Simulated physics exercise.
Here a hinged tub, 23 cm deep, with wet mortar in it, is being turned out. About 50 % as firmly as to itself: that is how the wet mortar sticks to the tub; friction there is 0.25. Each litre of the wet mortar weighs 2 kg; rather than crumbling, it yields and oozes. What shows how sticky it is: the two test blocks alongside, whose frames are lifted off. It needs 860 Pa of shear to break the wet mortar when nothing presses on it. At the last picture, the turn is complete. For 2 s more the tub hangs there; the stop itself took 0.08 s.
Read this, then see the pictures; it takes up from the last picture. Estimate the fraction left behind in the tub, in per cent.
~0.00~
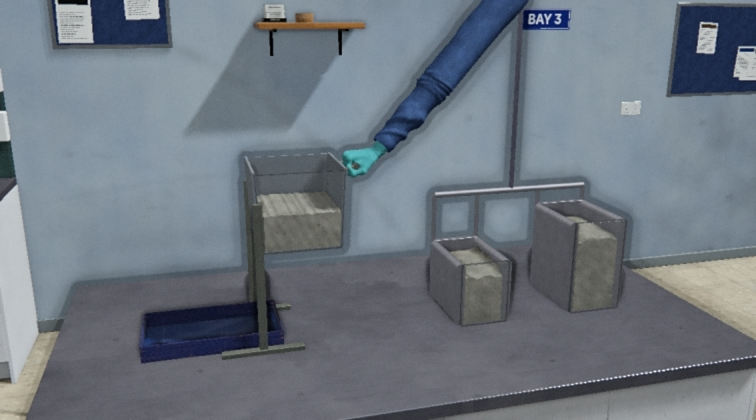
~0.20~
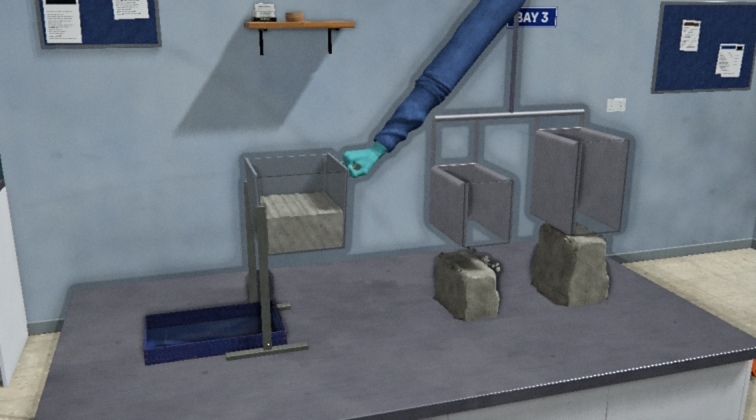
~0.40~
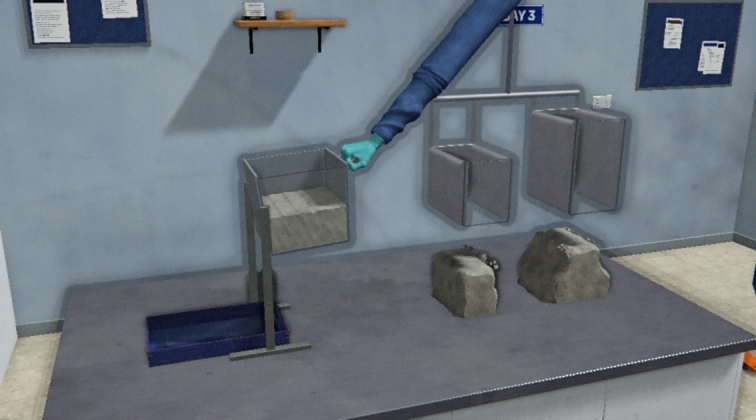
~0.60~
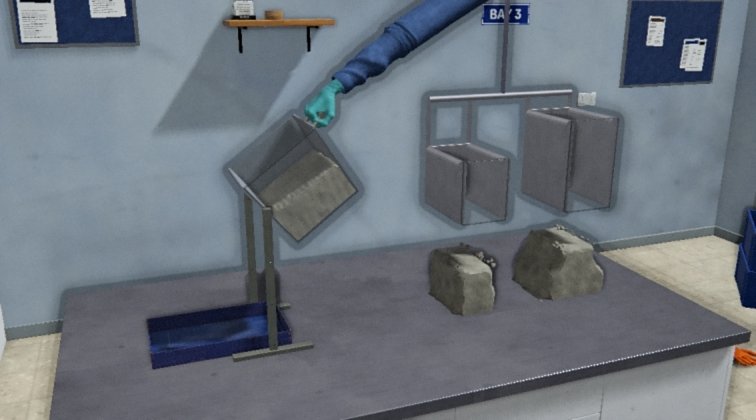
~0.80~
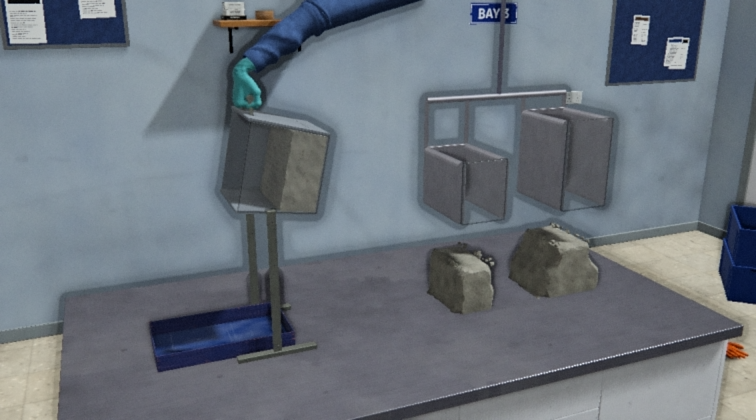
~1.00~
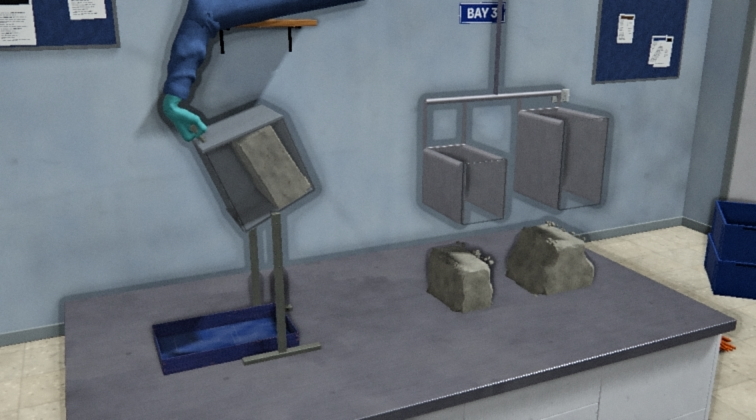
I would say 0 %.
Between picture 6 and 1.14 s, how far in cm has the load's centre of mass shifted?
Around 10 cm.
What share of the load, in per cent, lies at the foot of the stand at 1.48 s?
60 %.
After 1.14 s, the tub is at 112 degrees and holds 91 %.
After 1.31 s, the tub is at 112 degrees and holds 31 %.
After 1.48 s, the tub is at 112 degrees and holds 0 %.
After 1.65 s, the tub is at 112 degrees and holds 0 %.
After 3.00 s, the tub is at 112 degrees and holds 0 %.
